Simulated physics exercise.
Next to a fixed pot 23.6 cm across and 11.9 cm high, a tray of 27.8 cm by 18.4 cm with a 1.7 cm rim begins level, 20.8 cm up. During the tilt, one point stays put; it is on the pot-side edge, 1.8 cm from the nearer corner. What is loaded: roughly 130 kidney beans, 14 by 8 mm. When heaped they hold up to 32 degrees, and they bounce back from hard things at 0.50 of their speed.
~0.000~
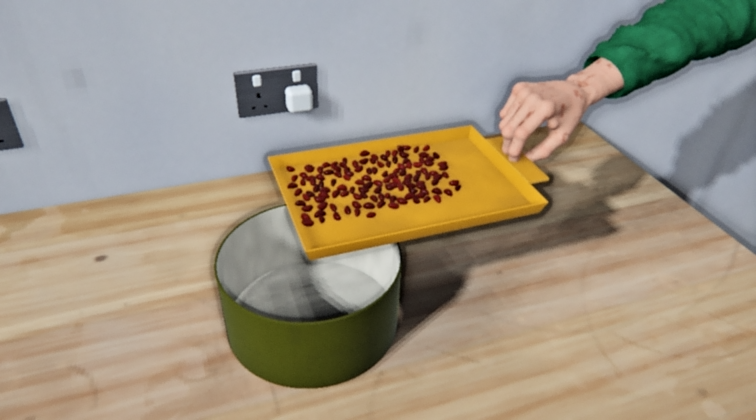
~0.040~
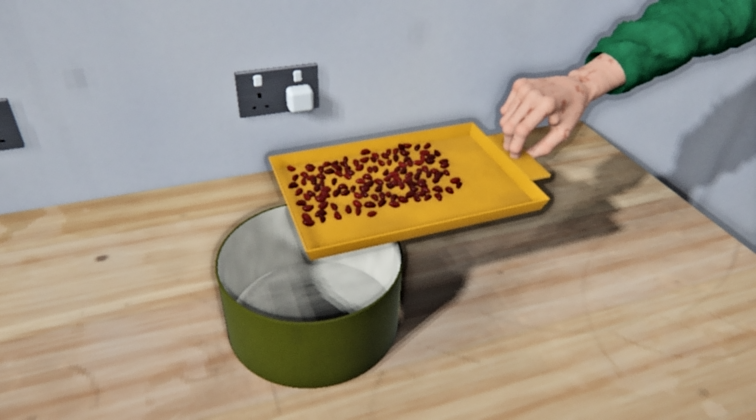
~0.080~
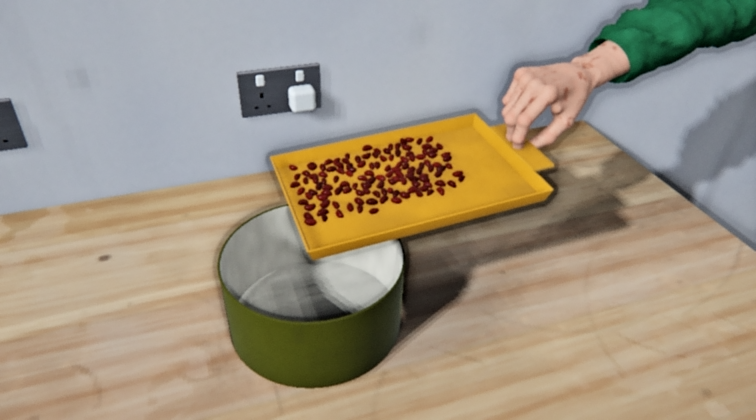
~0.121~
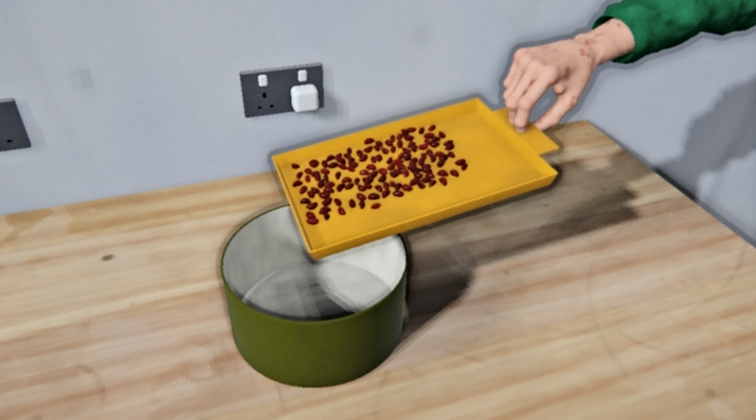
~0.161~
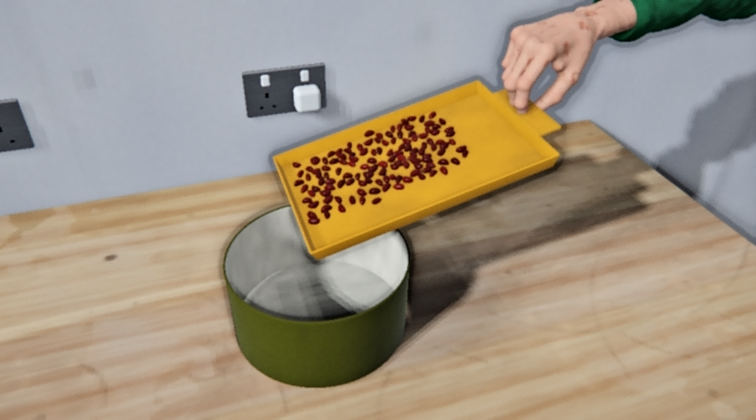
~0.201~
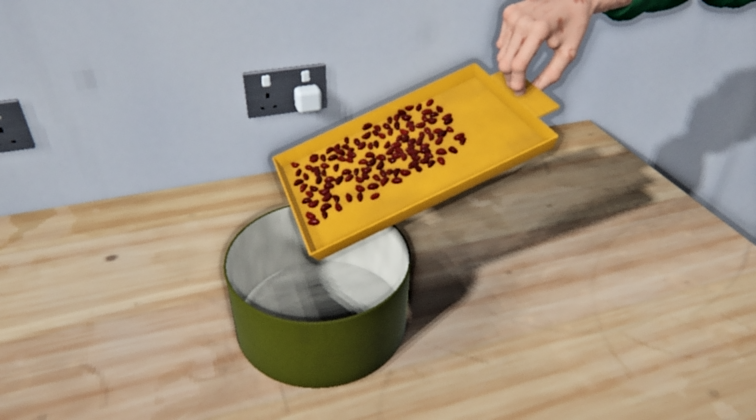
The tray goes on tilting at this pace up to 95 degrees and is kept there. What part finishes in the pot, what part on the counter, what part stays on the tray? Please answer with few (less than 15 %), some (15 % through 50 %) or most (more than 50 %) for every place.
Pot: Most, counter: Some, left on the tray: Few.
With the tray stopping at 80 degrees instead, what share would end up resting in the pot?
Pot share: About 60 per cent.
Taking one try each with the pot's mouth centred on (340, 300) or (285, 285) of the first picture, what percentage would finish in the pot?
Spot one: Some 35 per cent; spot two: Some 90 per cent.
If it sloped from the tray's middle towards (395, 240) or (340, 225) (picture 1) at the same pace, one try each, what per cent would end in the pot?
The share comes to roughly 0 in a hundred, then roughly 5 in a hundred.
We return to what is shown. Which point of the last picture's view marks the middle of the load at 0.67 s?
My estimate is roughly (266, 215).
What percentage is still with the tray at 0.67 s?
Something like 50 percent, roughly.
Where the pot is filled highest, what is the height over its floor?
I'd say near 1.5 centimetres.
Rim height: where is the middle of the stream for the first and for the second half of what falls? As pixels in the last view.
Roughly (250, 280) to begin with, later roughly (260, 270).
After 0.48 s, tilt 57 degrees; the tray holds 100 %, the pot 0 %.
Then, at 0.67 s, tilt 82 degrees; the tray holds 50 %, the pot 5 %.
Then, at 0.97 s, tilt 95 degrees; the tray holds 0 %, the pot 60 %.
At rest (2.5 s), pot 65 %, counter 35 %, tray 0 %.
